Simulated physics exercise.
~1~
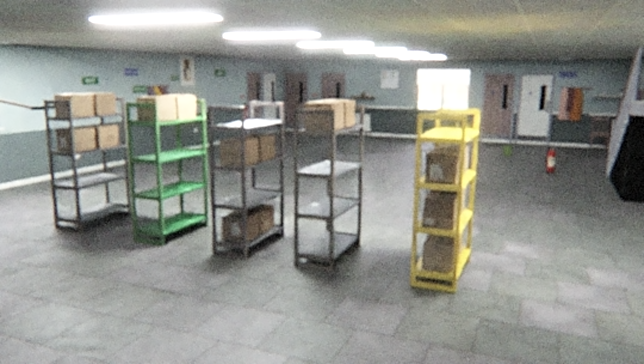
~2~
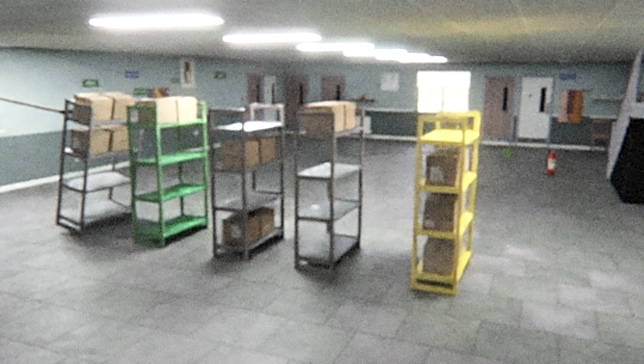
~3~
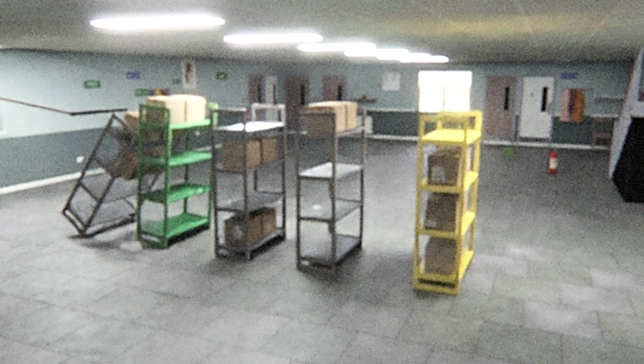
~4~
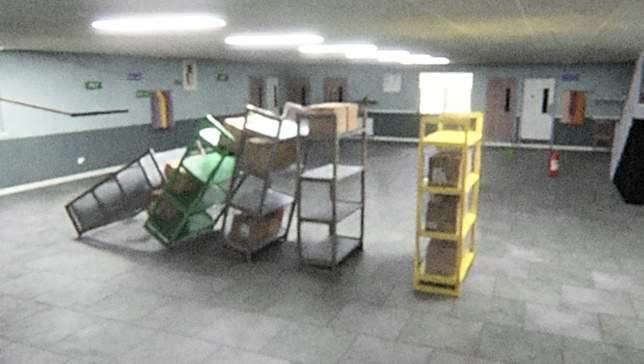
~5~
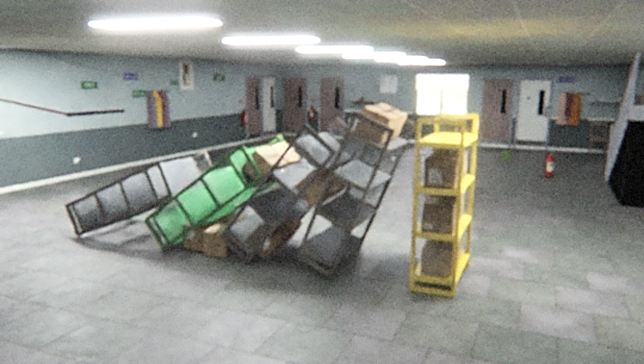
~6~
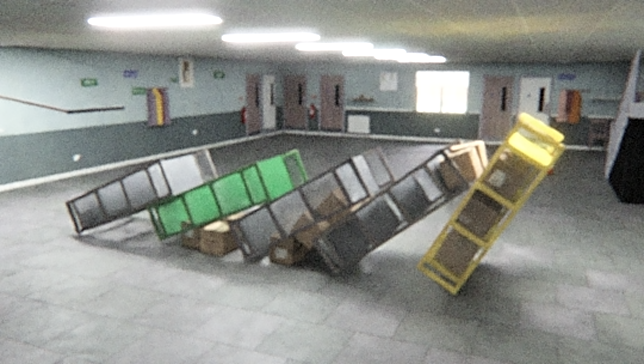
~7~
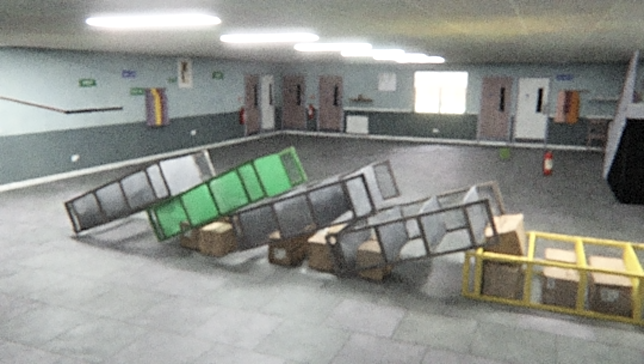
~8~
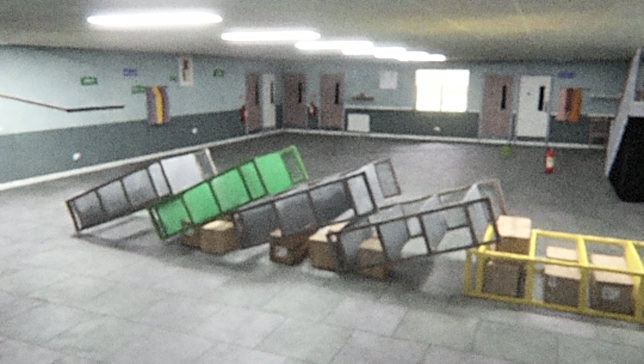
A pole tips the leftmost rack rightward, and all five topple in turn, spilling boxes.
